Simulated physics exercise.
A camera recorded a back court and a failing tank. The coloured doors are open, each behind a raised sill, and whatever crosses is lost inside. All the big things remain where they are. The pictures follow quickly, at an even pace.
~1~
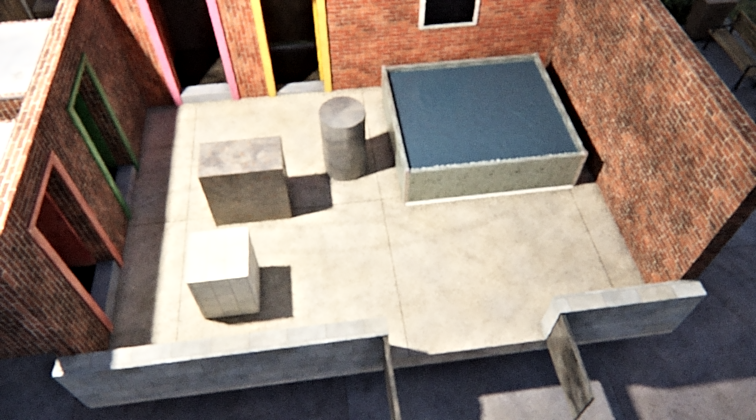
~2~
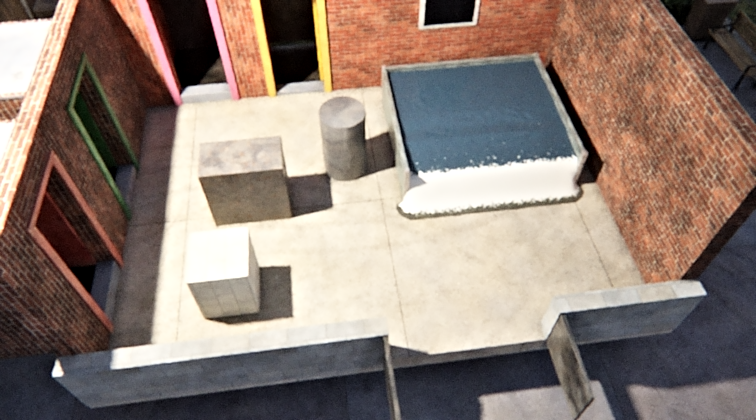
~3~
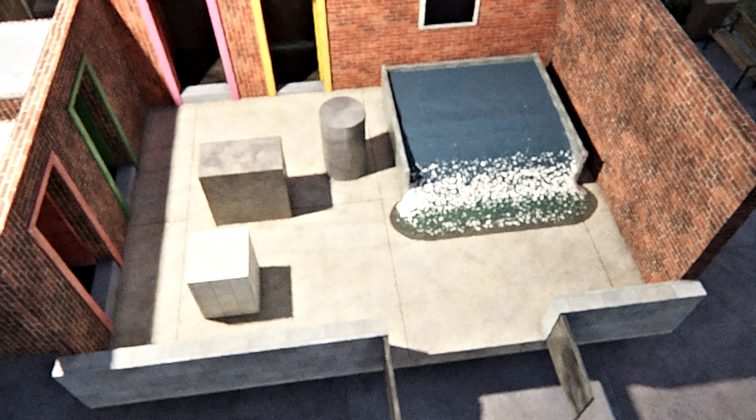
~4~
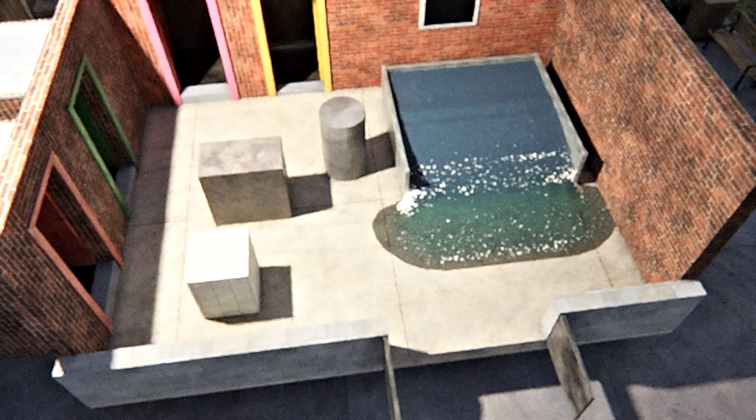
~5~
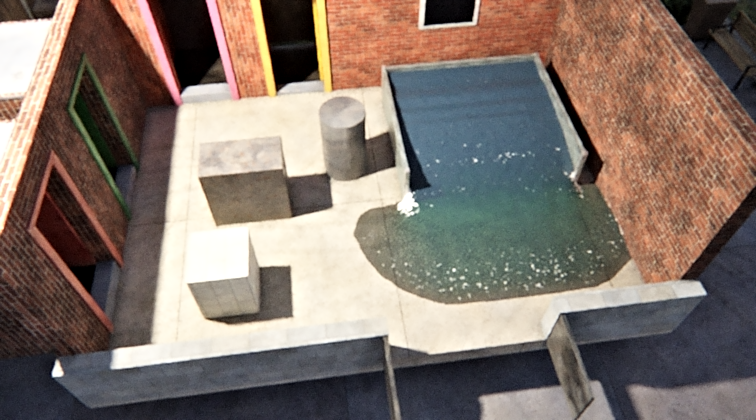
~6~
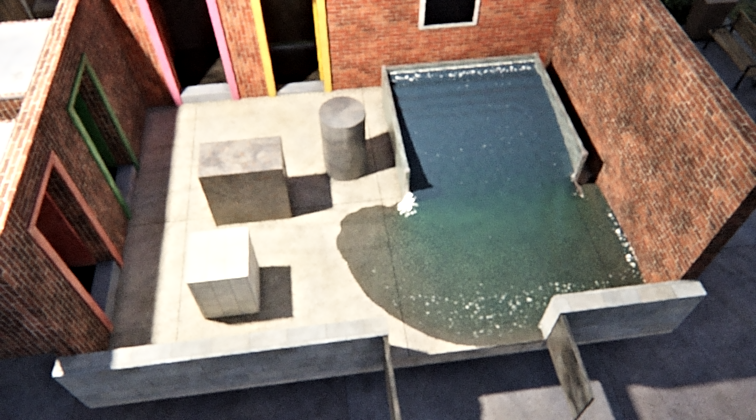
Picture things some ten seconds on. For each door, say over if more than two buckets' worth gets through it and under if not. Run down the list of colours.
I expect the pink door to see two buckets at most, I expect the yellow door to see two buckets at most, I expect the red door to see two buckets at most, I expect the green door to see two buckets at most.
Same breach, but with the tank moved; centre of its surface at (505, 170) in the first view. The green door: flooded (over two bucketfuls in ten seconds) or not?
Then: Green door takes less.
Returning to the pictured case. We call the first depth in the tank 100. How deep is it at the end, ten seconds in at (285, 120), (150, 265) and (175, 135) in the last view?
In the order asked, some 12, 8 and 14 in a hundred.
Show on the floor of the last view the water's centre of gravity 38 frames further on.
Close to (416, 211).
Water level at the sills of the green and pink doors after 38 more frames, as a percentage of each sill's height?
In order: Roughly 20 and 0 in a hundred.
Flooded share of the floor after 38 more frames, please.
About 75 %.
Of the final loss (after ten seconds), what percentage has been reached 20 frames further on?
About 65 per cent.
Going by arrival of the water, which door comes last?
Answer - the pink-painted one.
A moment on, water covers 35 % of the floor; the pink door not reached, the yellow door not reached, the red door not reached, the green door not reached.
Next, water covers 35 % of the floor; the pink door not reached, the yellow door not reached, the red door not reached, the green door not reached.
Then, water covers 45 % of the floor; the pink door not reached, the yellow door not reached, the red door wet at the sill, nothing in, the green door not reached.
Later, water covers 75 % of the floor; the pink door not reached, the yellow door wet at the sill, nothing in, the red door wet at the sill, nothing in, the green door wet at the sill, nothing in.
In the end, water covers 95 % of the floor; the pink door wet at the sill, nothing in, the yellow door wet at the sill, nothing in, the red door wet at the sill, nothing in, the green door wet at the sill, nothing in.
